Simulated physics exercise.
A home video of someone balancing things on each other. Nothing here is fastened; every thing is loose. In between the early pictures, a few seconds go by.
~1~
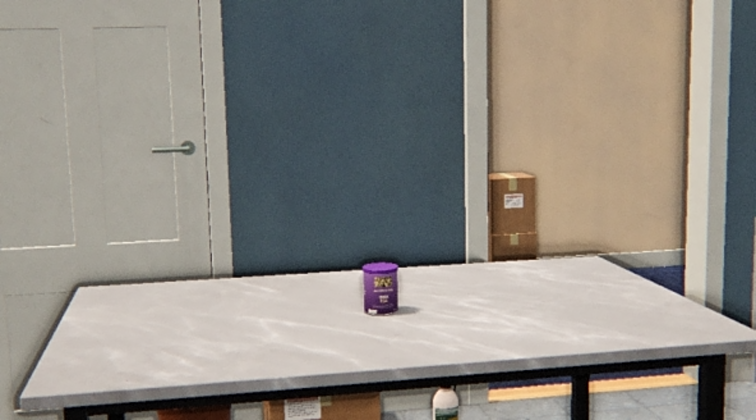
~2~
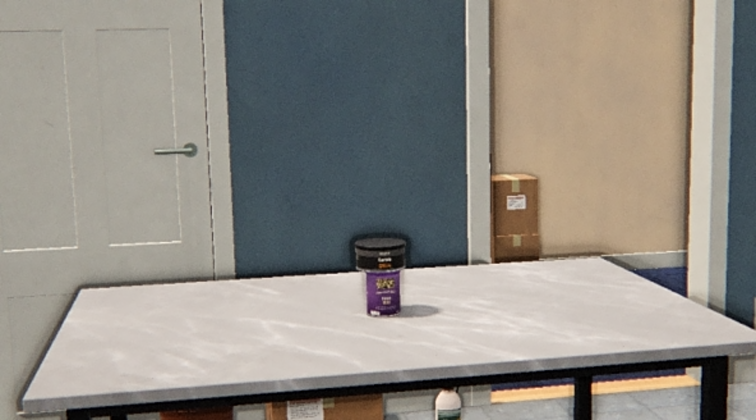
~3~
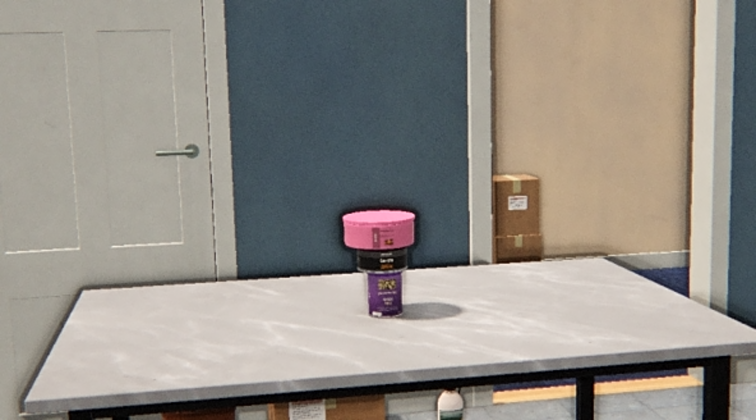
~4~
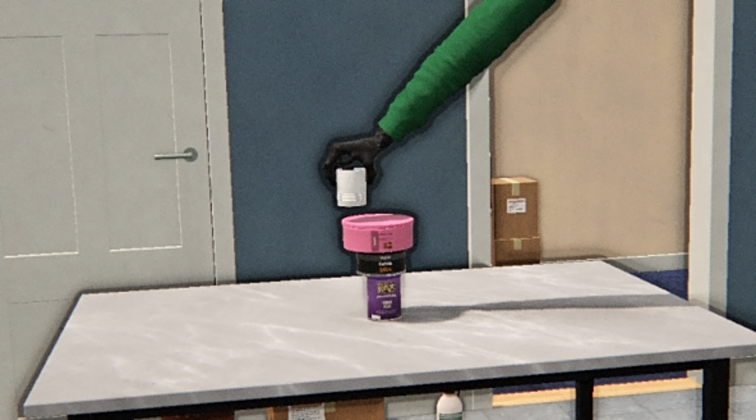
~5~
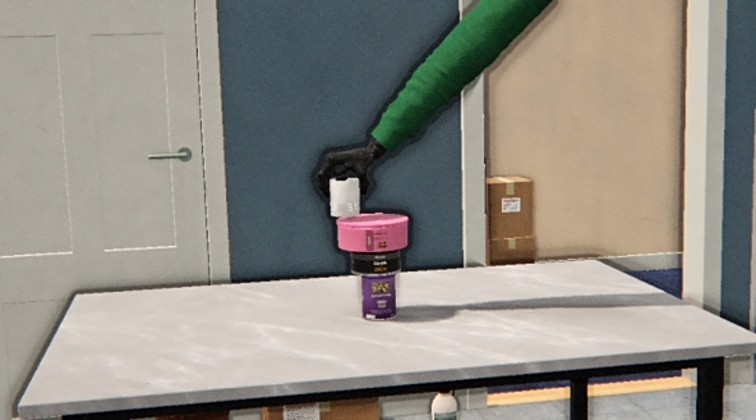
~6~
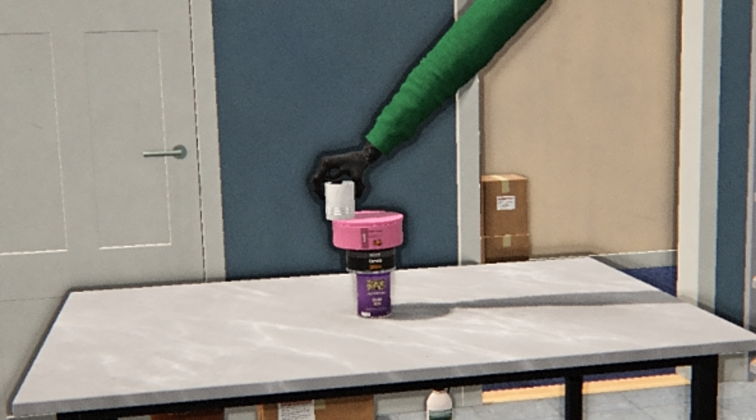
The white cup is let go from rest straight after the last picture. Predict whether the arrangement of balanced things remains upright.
It will remain standing.
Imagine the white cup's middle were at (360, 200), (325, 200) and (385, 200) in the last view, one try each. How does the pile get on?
In order, the pile stands firm, then tumbles down, and lastly stands firm.
Then, 0.80 s on from there, no change.
Then, 2.00 s on from there, white cup resting near (340, 201).
In the end, all 4 unmoved. At the end, from the last picture's camera, white cup near (340, 201). The pile stays up.
